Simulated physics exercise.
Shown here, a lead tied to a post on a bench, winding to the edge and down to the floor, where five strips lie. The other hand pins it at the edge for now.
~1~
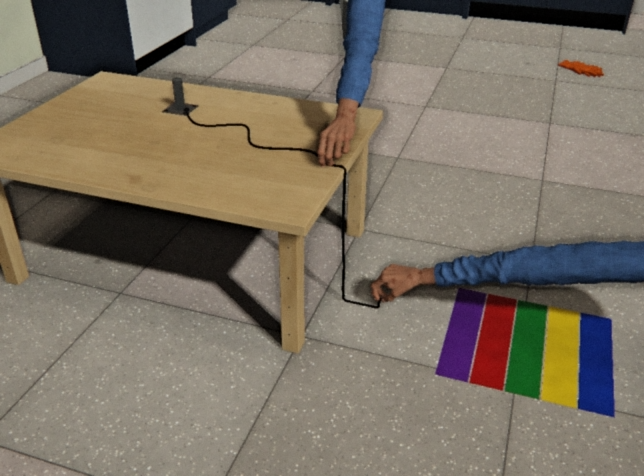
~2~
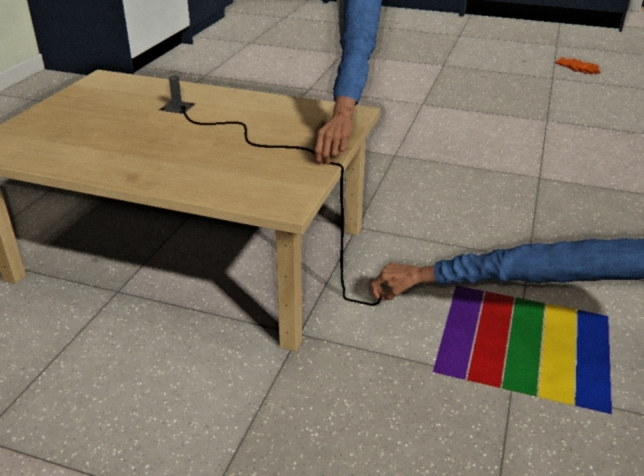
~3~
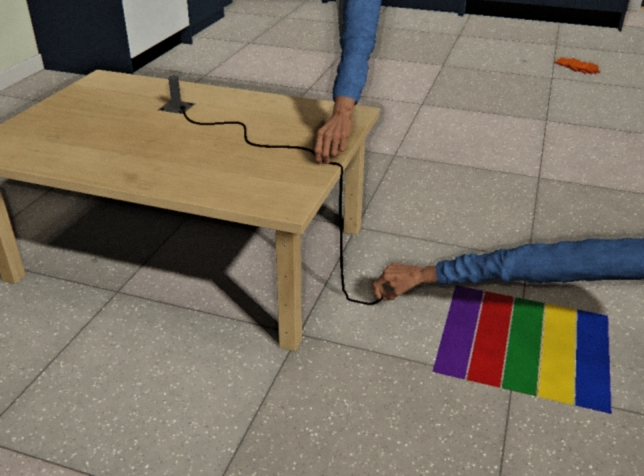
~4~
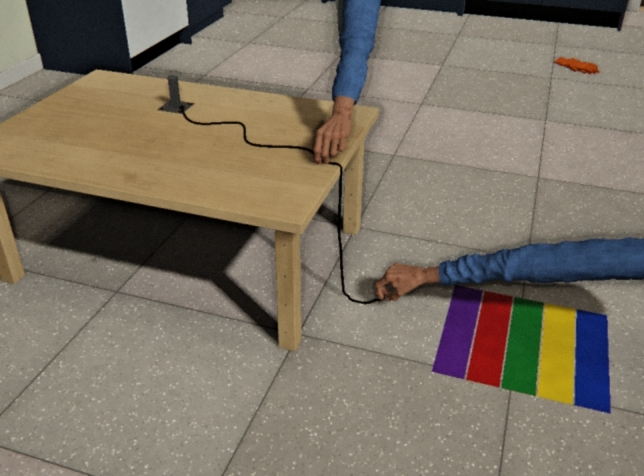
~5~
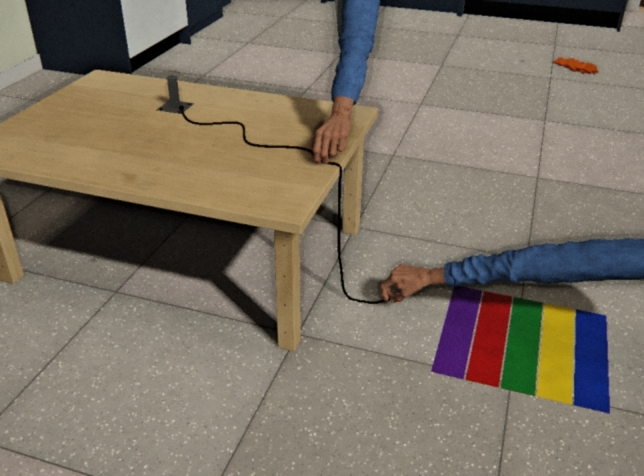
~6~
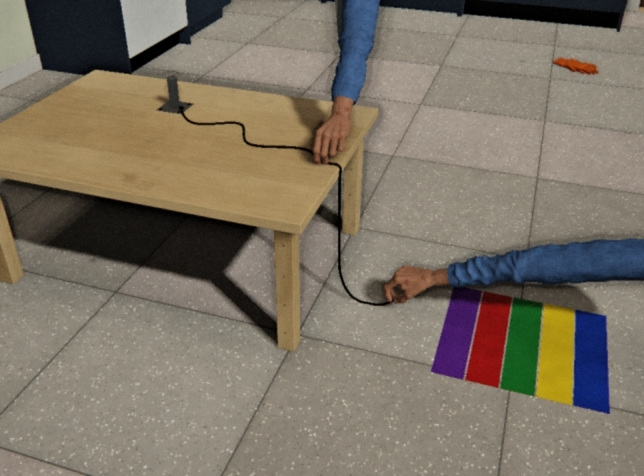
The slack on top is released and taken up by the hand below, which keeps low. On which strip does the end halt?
It gets as far as the green strip.
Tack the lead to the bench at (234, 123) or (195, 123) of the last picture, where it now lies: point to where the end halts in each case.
About (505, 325) and (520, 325).
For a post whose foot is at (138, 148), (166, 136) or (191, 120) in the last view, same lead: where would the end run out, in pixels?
In that order: (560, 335), (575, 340) and (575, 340).
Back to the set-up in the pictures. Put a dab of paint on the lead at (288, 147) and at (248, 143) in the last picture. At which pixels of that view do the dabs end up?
About (319, 154), and the other about (284, 142).
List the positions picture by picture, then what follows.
In the first frame, end (381, 298); purple (456, 360); red (489, 368); green (524, 376); yellow (560, 385); blue (596, 393).
In the second frame, end (380, 297); lead through (189, 119) (245, 127) (277, 147) (334, 164) (342, 227) (342, 281).
In the third frame, end (382, 297).
In the fourth frame, end (385, 298); lead through (188, 119) (244, 127) (276, 147) (333, 164) (339, 226) (342, 281).
In the fifth frame, end (390, 299).
In the sixth frame, end (393, 300); lead through (187, 119) (243, 127) (275, 147) (332, 164) (339, 226) (343, 282).
Early on, end near (472, 316); over purple.
Midway, end near (508, 324); over red.
At the end of the slack, end near (530, 329); over green. The green one.
